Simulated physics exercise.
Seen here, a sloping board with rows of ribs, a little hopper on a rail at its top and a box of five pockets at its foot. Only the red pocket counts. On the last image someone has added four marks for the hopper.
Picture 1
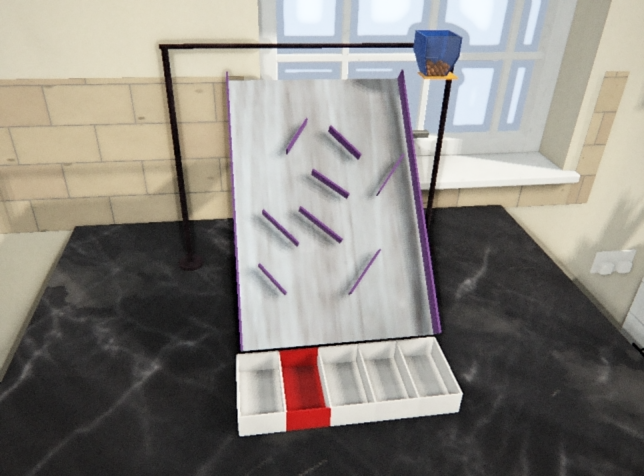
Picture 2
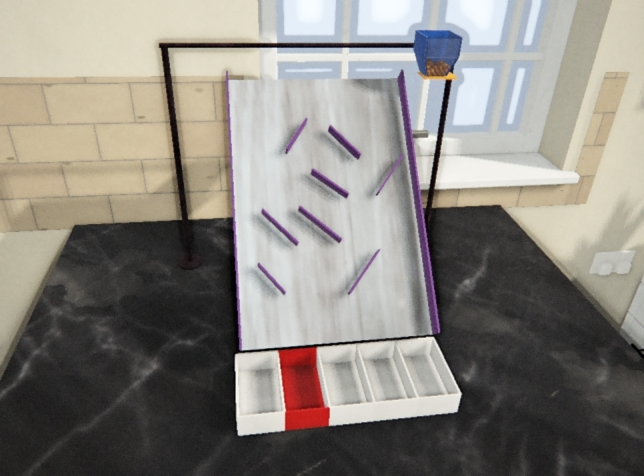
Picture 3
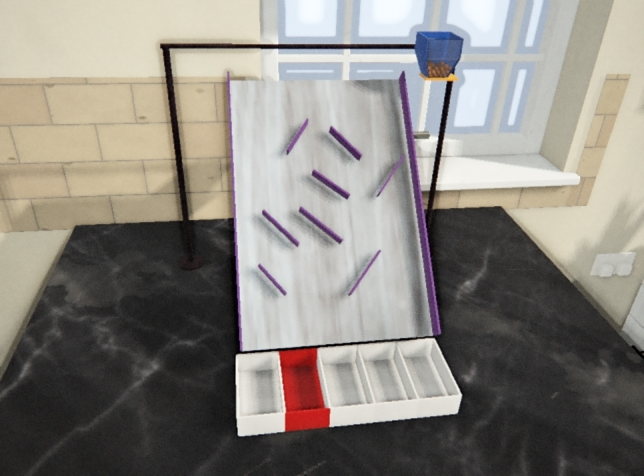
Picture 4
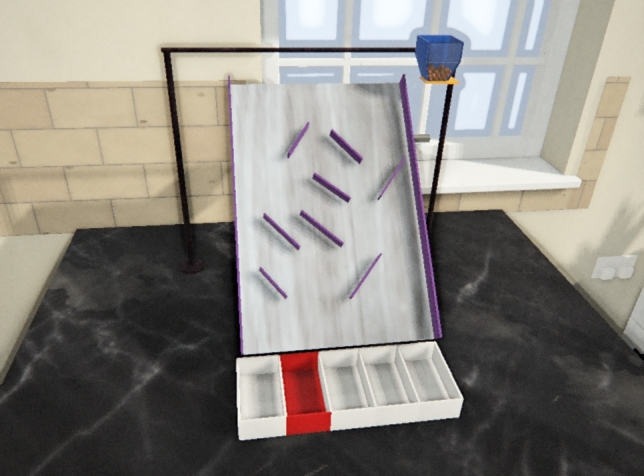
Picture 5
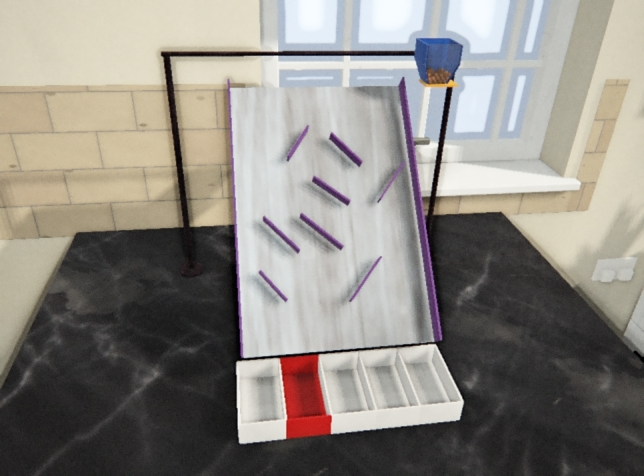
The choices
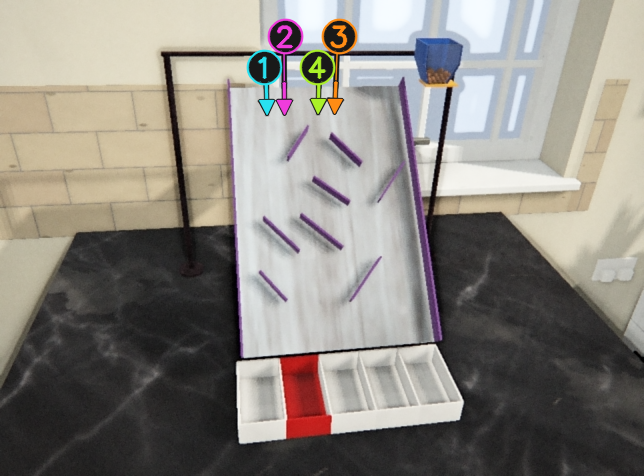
At first, a sloping board with purple ribs stands on a dark marbled counter, a small blue hopper on the rail at its upper right and a box of five pockets, one red, at its foot. The view then shifts very slightly, while the hopper, board and box stay in place.
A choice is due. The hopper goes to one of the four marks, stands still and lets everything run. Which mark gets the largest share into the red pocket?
Mark 3 does it best.
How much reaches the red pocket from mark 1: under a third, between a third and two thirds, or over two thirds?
Mark 1 gives under a third.
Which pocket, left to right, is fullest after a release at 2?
It is the first one.
On the marked copy, mark 1 meets the board at (266, 109); mark 2 meets the board at (284, 109); mark 3 meets the board at (334, 108); mark 4 meets the board at (318, 108).
With 1, a stray few in the red pocket, most in other pockets, a small part outside the box.
With 2, a small part in the red pocket, most in other pockets, a small part outside the box.
With 3, about half in the red pocket, about a third in other pockets, a small part outside the box.
With 4, about a quarter in the red pocket, about two thirds in other pockets, a small part outside the box.
